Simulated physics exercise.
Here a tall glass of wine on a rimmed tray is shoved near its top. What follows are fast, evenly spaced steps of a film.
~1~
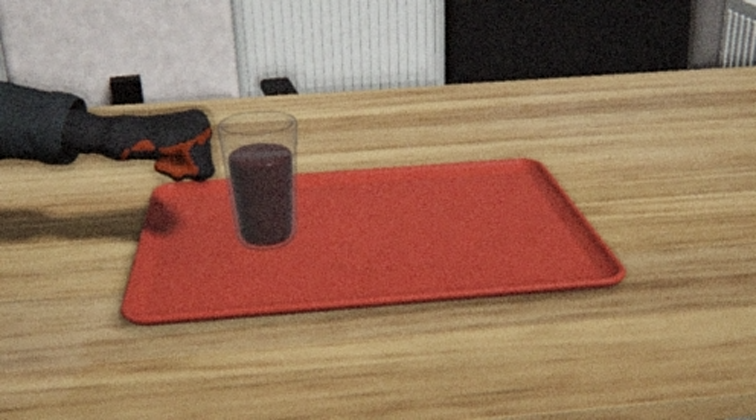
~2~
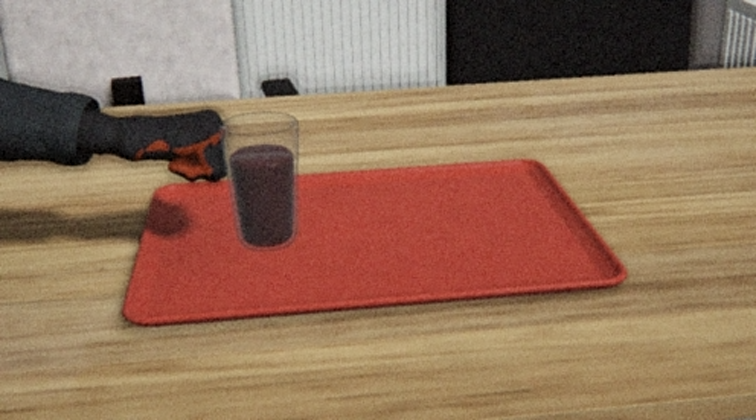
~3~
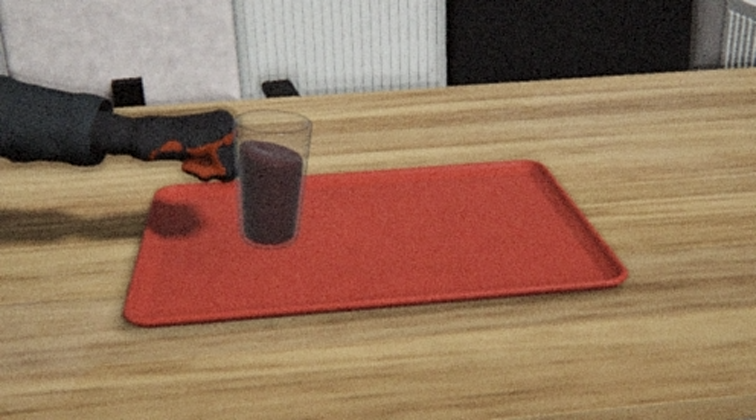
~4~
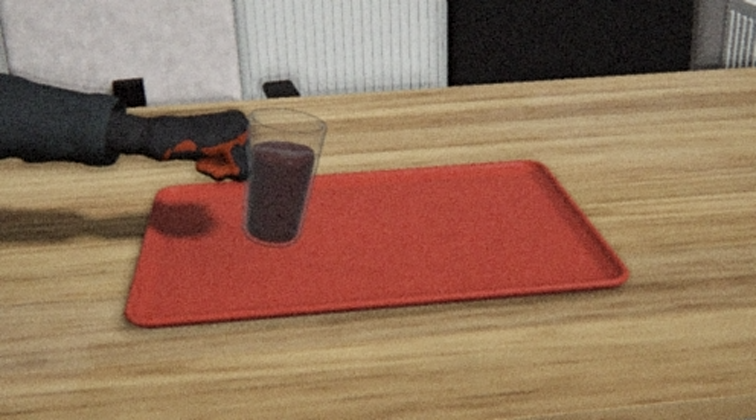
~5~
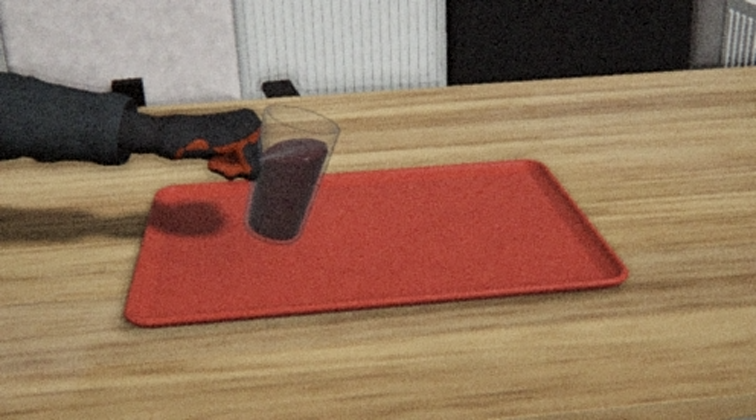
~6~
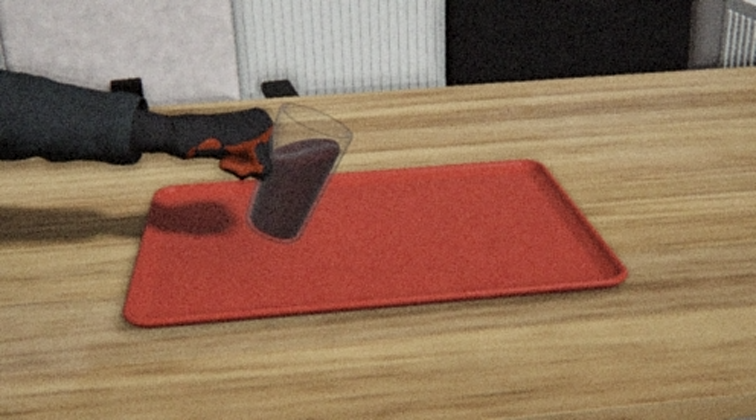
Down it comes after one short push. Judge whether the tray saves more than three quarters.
Most likely the part escaping the tray will be above a quarter.
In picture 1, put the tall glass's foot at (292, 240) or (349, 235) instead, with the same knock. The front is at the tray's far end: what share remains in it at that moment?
Note: Case one near 70 in a hundred, case two near 85 in a hundred.
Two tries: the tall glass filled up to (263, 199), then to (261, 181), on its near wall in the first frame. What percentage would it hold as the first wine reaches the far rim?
Roughly 50 per cent, then roughly 60 per cent.
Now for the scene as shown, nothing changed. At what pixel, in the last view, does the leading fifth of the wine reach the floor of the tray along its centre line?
It lands near (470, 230).
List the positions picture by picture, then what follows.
Tilt 0°; right rim (294, 122); surface from (227, 154) to (292, 151); the tray's far rim is at (577, 211); the tray is clear ahead, in the first frame.
Tilt 0°; right rim (296, 123); surface from (228, 155) to (293, 151), in the second frame.
Tilt 6°; right rim (310, 125); surface from (239, 143) to (302, 154), in the third frame.
Tilt 12°; right rim (324, 127); surface from (251, 147) to (316, 149), in the fourth frame.
Tilt 19°; right rim (337, 130); surface from (259, 158) to (328, 143), in the fifth frame.
Tilt 25°; right rim (350, 135); surface from (266, 163) to (341, 143), in the sixth frame.
A moment on, the tall glass is falling and 100 per cent is in the glass, 0 on the tray and 0 above or beyond its rim.
Next, the tall glass lies on its side and 74 per cent is in the glass, 10 on the tray and 17 above or beyond its rim.
Then the tall glass lies on its side and 41 per cent is in the glass, 41 on the tray and 18 above or beyond its rim.
Later the tall glass lies on its side and 21 per cent is in the glass, 34 on the tray and 45 above or beyond its rim.
At rest 54 per cent is held by tray and glass, 46 is off the tray.
